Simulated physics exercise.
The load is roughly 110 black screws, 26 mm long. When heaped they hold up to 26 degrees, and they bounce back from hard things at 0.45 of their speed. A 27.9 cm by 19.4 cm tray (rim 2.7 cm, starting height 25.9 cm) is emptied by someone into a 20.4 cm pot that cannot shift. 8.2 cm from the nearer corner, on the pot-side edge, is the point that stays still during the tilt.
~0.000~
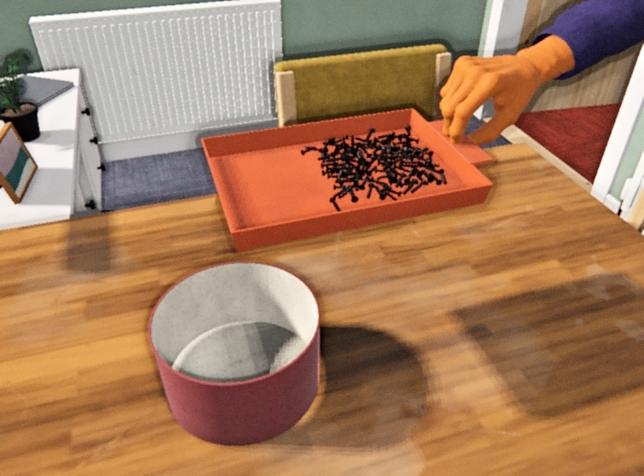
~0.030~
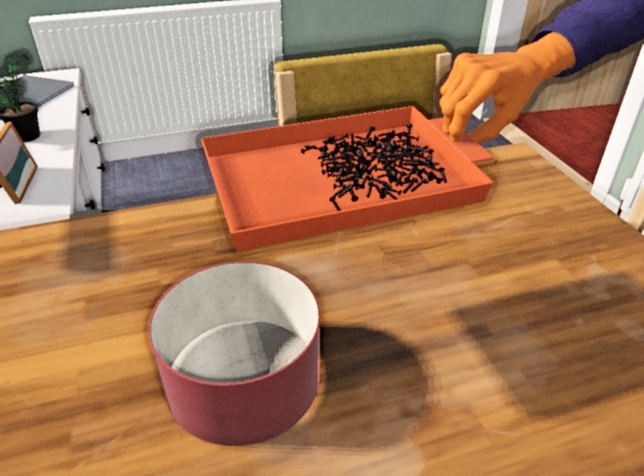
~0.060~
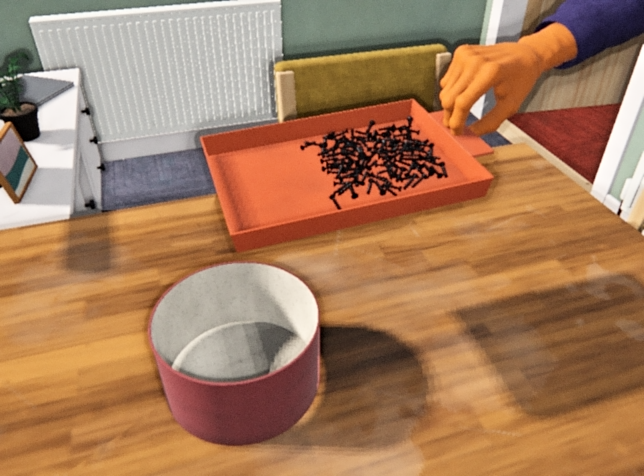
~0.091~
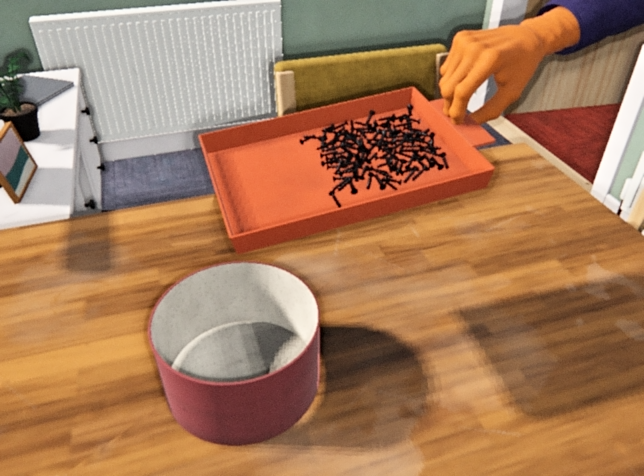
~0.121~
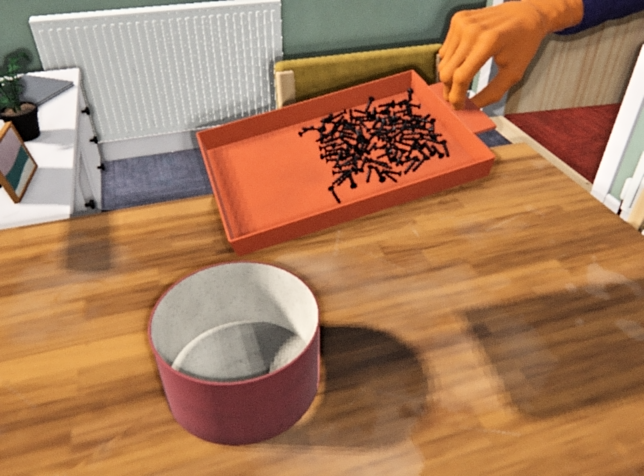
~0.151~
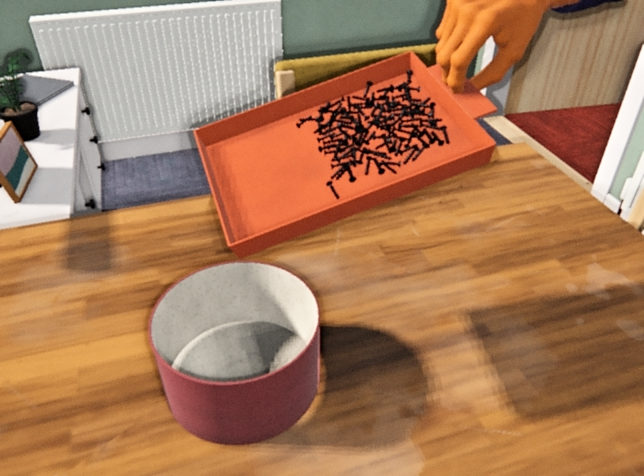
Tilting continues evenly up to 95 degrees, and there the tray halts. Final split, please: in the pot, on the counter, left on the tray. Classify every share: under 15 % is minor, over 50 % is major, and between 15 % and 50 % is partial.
Pot: Major, counter: Partial, tray: Minor.
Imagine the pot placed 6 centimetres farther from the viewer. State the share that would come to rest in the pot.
Share in pot: Approx. 5 %.
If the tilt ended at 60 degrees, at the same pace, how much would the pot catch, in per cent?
25 per cent.
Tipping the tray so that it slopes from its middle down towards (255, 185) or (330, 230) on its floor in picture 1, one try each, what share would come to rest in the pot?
I'd put it at about 10 per cent for the first tilt and about 45 per cent for the second.
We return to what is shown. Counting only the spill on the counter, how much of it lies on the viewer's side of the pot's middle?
Share: Some 100 %.
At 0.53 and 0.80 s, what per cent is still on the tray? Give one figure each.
Close to 100 at the first time and 5 at the second.
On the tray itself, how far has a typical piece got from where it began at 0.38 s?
Displacement on the tray: Roughly 3 cm.
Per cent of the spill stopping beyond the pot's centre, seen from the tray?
About 100 per cent.
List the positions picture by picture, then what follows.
Tray tilt 0 degrees, front corners at (235, 229) and (488, 183); middle of the pieces at (378, 159); pot at (236, 316), in the first frame.
Tray tilt 1 degrees, front corners at (235, 230) and (488, 181); middle of the pieces at (378, 157), in the second frame.
Tray tilt 3 degrees, front corners at (234, 231) and (488, 176); middle of the pieces at (378, 153), in the third frame.
Tray tilt 6 degrees, front corners at (234, 234) and (489, 167), lowest corner left front; middle of the pieces at (378, 145), in the fourth frame.
Tray tilt 11 degrees, front corners at (233, 238) and (490, 155), lowest corner left front; middle of the pieces at (378, 134), in the fifth frame.
Tray tilt 16 degrees, front corners at (232, 242) and (490, 143), lowest corner left front; middle of the pieces at (376, 122); pot at (236, 315). The tray's pace is about 180 degrees a second, in the sixth frame.
After 0.38 s, tilt 57 degrees; the tray holds 100 %, the pot 0 %.
Then, at 0.53 s, tilt 84 degrees; the tray holds 100 %, the pot 0 %.
Then, at 0.80 s, tilt 95 degrees; the tray holds 5 %, the pot 60 %.
At rest (1.9 s), pot 60 %, counter 35 %, tray 0 %.
